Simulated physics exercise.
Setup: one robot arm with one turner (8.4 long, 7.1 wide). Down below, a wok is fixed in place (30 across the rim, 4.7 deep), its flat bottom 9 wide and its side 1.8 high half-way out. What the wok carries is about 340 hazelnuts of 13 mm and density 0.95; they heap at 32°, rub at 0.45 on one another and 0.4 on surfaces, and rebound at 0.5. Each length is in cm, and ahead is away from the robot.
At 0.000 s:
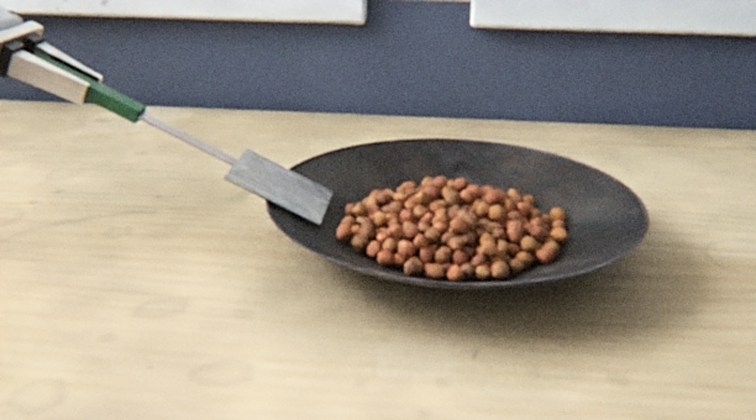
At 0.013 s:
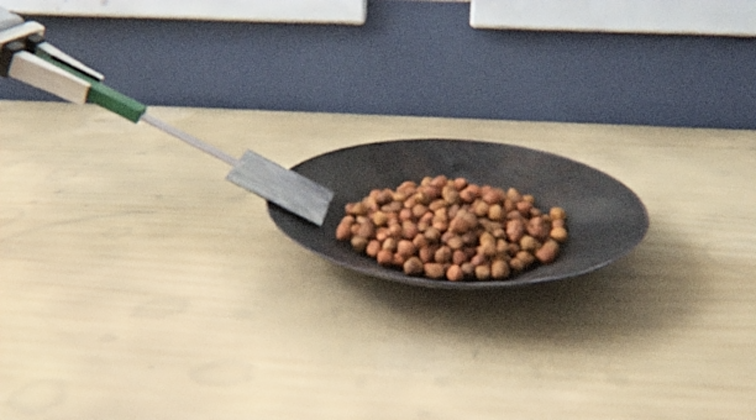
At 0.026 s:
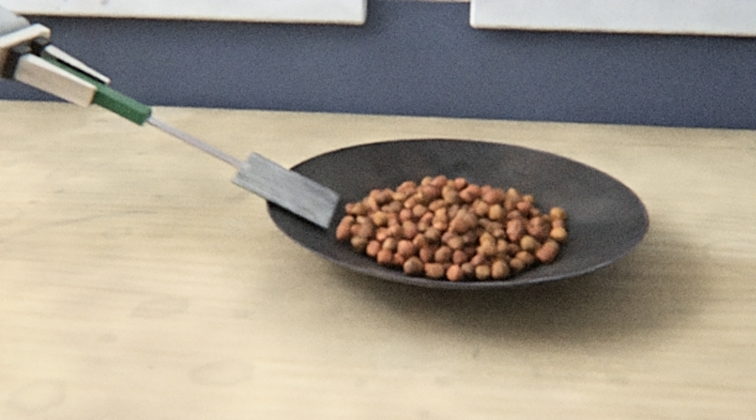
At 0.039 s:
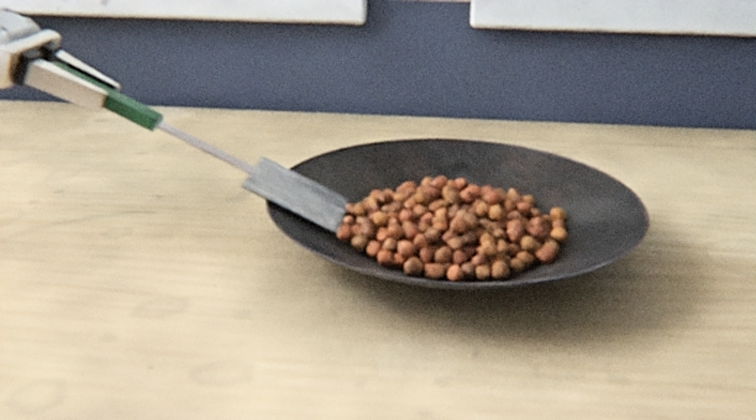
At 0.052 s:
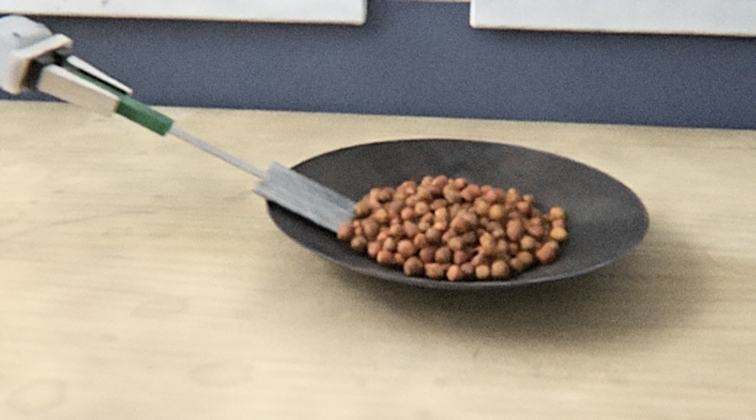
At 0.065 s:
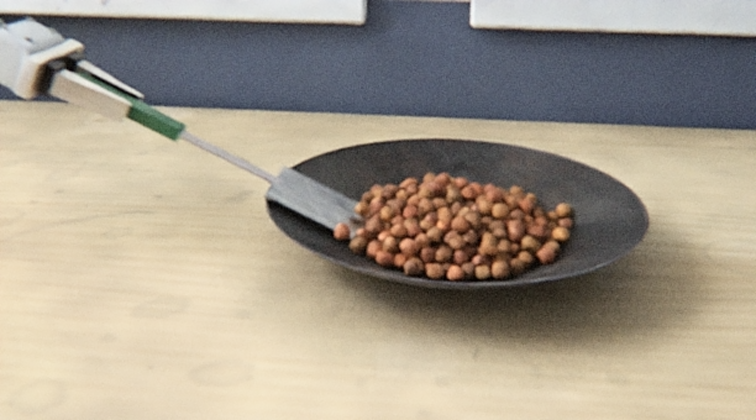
A robot arm at the upper left slides a flat metal turner with a green-collared handle a short way down and to the right, its blade pushing under the near-left edge of a brown heap, which shifts slightly. The small round pieces sit in a wide, dark, shallow wok right of centre. A still camera looks slightly down on a pale wooden tabletop before a blue-grey wall with white panels.
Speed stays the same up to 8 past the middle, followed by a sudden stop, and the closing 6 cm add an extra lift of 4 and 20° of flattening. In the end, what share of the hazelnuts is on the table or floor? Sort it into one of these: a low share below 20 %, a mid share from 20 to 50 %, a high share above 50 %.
A low share, below 20 %.
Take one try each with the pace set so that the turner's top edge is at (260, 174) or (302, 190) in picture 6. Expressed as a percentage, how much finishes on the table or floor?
Estimates: Near 0 %, near 30 %.
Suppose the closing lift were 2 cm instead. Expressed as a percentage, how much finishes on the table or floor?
Some 5 per cent.
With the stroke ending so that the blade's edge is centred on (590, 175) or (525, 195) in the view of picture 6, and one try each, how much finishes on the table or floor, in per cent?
I'd say some 20 per cent, then some 0 per cent.
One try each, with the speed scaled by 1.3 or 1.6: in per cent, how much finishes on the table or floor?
Estimates, in order: 20 % and 25 %.
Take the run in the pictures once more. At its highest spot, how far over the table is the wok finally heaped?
Close to 6.0 centimetres high.
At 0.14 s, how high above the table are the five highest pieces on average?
They are some 5 cm up.
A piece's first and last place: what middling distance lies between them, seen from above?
I'd put it at close to 5 centimetres.
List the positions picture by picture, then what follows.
In the first picture, turner top edge at (235, 163), sloping 26°; upper third of the load around (454, 215), from x 345 to 560, top at y 185; 337 in the wok.
In the second picture, turner top edge at (236, 163), sloping 26°; upper third of the load around (454, 215), from x 345 to 560, top at y 185.
In the third picture, turner top edge at (242, 166), sloping 26°; upper third of the load around (454, 215), from x 345 to 560, top at y 185.
In the fourth picture, turner top edge at (252, 171), sloping 26°; upper third of the load around (454, 215), from x 345 to 560, top at y 185.
In the fifth picture, turner top edge at (263, 176), sloping 26°; upper third of the load around (453, 215), from x 345 to 560, top at y 185.
In the sixth picture, turner top edge at (275, 181), sloping 26°; upper third of the load around (452, 213), from x 340 to 565, top at y 180; 337 in the wok.
After 0.14 s, sloping 26°, highest piece 5 above the table; 337 in the wok.
After 0.22 s, sloping 20°, highest piece 6 above the table; 337 in the wok.
After 0.46 s, sloping 6°, highest piece 7 above the table; 317 in the wok, 14 on the table or floor, 6 on the blade or in flight.
After 1.51 s, sloping 6°, highest piece 5 above the table; 314 in the wok, 23 on the table or floor.
At rest, 314 in the wok, 23 on the table or floor. That is 7 % on the table or floor.
